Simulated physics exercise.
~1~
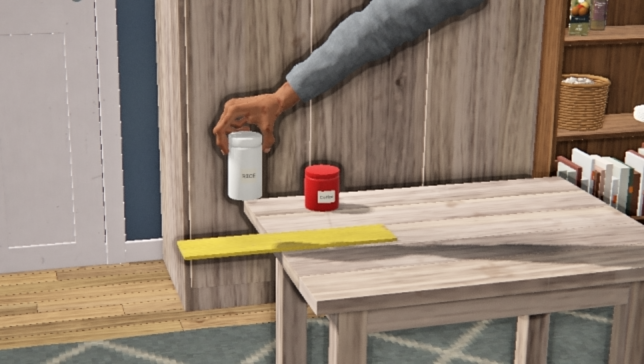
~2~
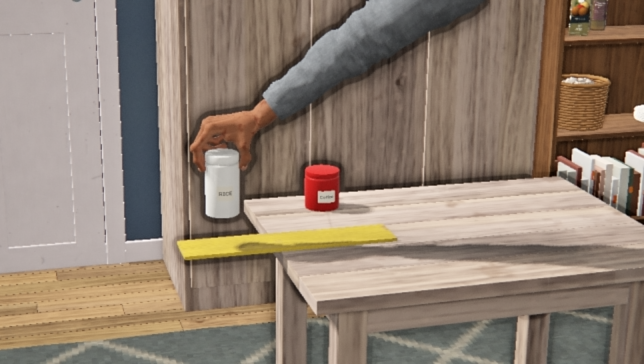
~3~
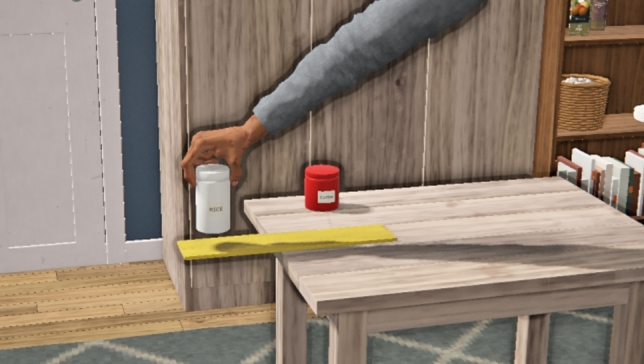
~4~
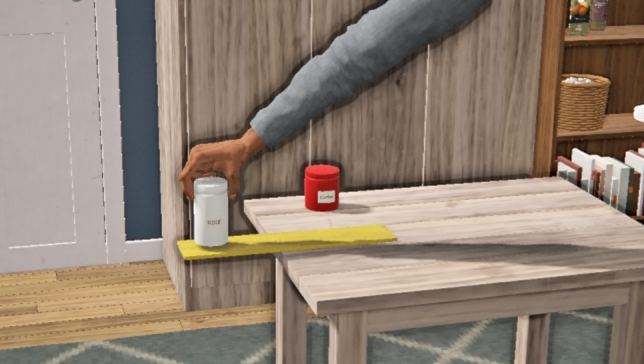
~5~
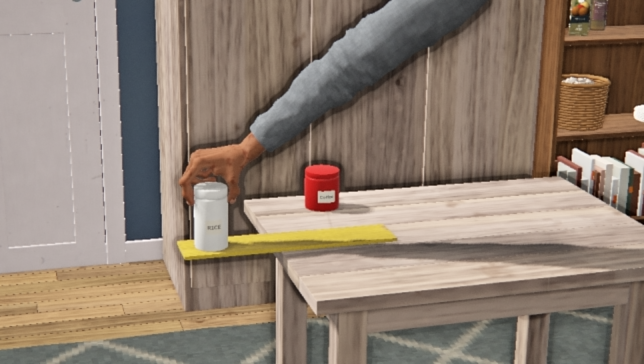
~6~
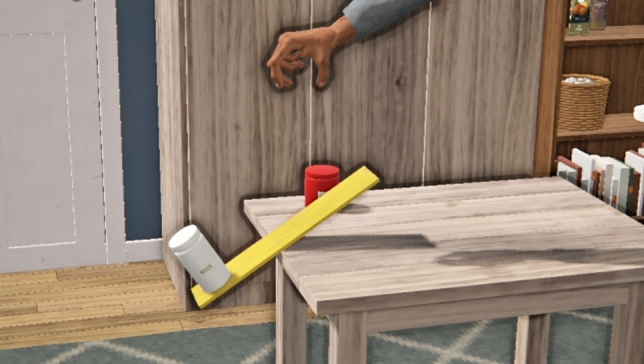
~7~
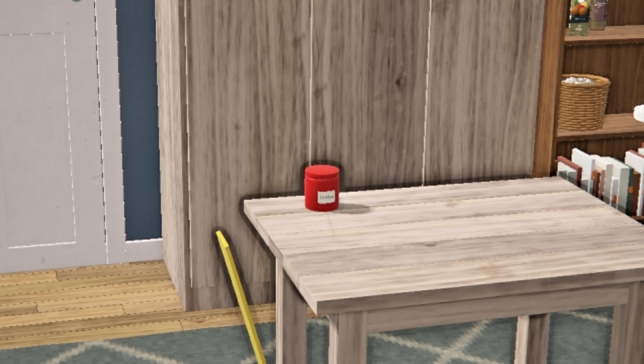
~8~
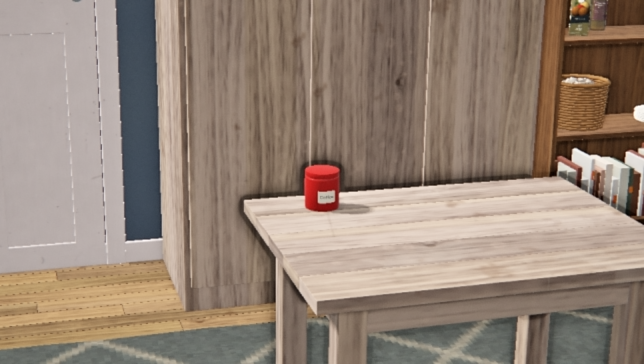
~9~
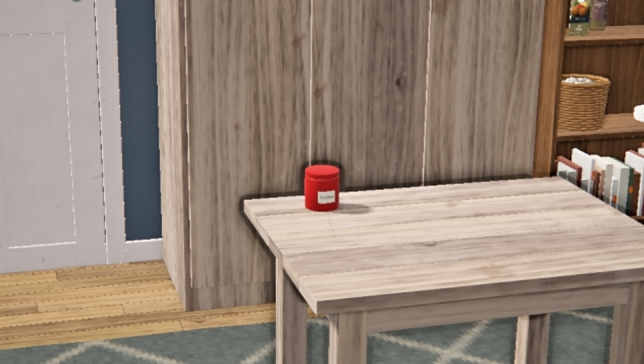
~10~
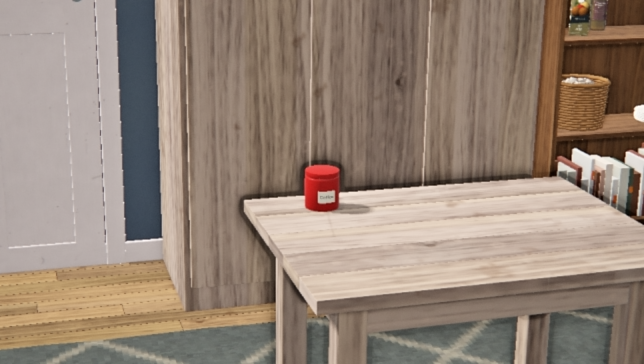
At a wooden table's edge, a hand setting a white jar on an overhanging yellow board, both tipping off, red jar staying.
